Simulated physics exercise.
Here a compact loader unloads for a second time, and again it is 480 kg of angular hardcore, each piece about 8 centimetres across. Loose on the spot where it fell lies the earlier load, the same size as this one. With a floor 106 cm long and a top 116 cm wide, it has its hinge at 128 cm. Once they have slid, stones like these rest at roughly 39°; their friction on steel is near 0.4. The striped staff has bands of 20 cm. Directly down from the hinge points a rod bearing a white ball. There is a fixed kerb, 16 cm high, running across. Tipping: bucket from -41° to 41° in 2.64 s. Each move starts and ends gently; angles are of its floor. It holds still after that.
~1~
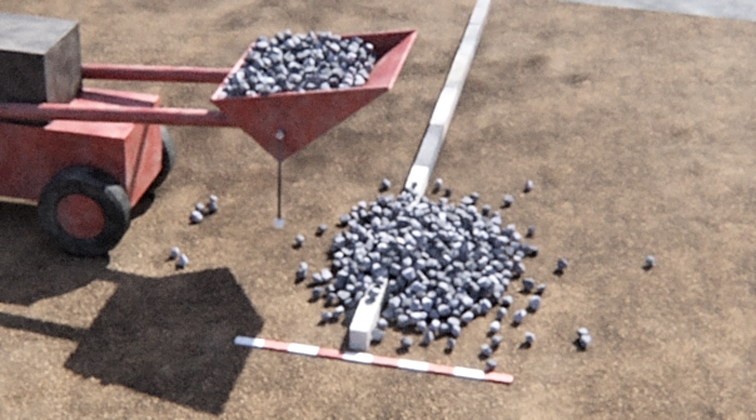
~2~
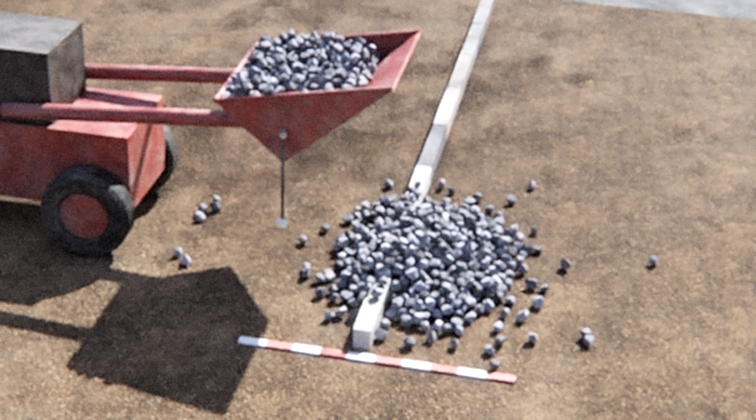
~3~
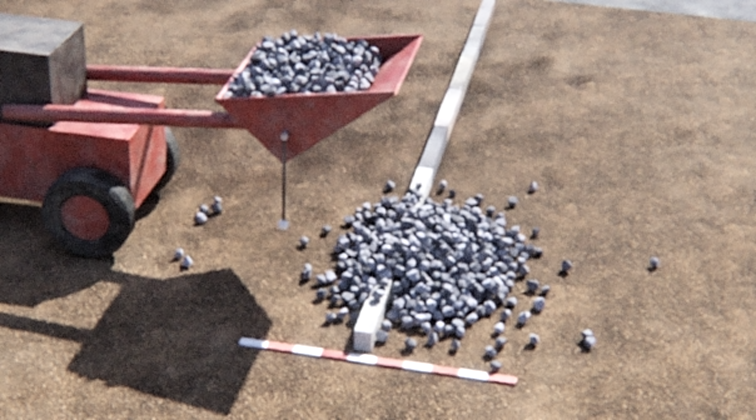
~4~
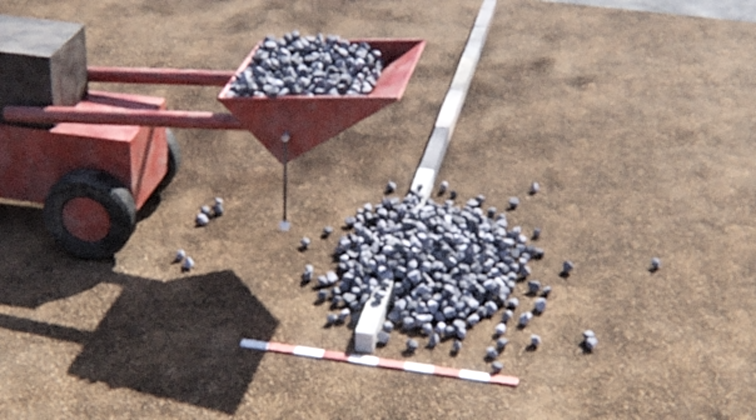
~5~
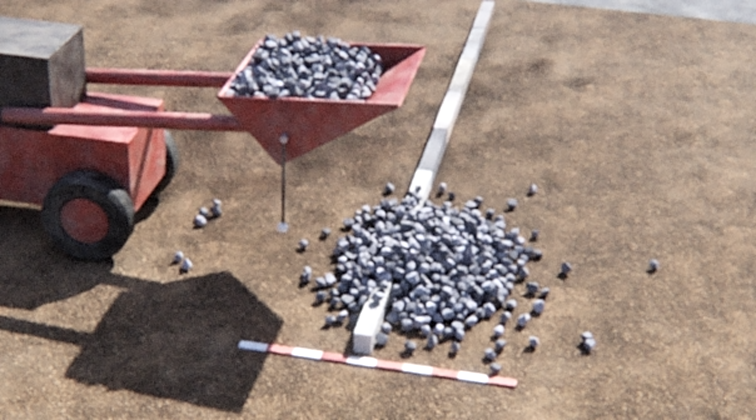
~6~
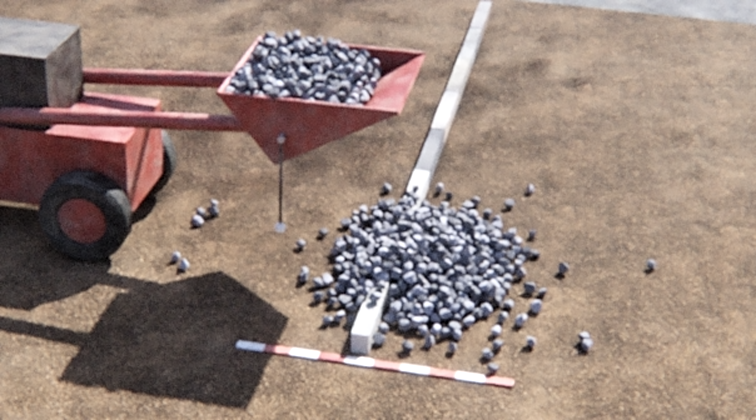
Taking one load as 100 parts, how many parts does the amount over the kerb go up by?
61 parts.
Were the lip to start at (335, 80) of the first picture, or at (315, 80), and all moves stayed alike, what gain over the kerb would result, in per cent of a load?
I'd guess close to 5 per cent first and close to 0 per cent second.
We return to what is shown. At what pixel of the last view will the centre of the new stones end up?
The middle lies near (413, 237) in the last picture.
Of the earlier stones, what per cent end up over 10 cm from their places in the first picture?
5 %.
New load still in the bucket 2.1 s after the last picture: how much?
20 % still inside.
Then, 1.4 s after the last picture the floor is at 28°; in per cent of one load, 98 in the bucket, 30 on this side of the kerb, 73 over the kerb; the foremost stones are at (566, 304).
Then, 2.1 s after the last picture the floor is at 41°; in per cent of one load, 21 in the bucket, 63 on this side of the kerb, 118 over the kerb; the foremost stones are at (566, 304).
Then, 2.5 s after the last picture the floor is at 41°; in per cent of one load, 2 in the bucket, 67 on this side of the kerb, 132 over the kerb; the foremost stones are at (570, 302).
Then, 5.3 s after the last picture the floor is at 41°; in per cent of one load, 0 in the bucket, 68 on this side of the kerb, 134 over the kerb; the foremost stones are at (570, 302). Net gain over the kerb, 61.
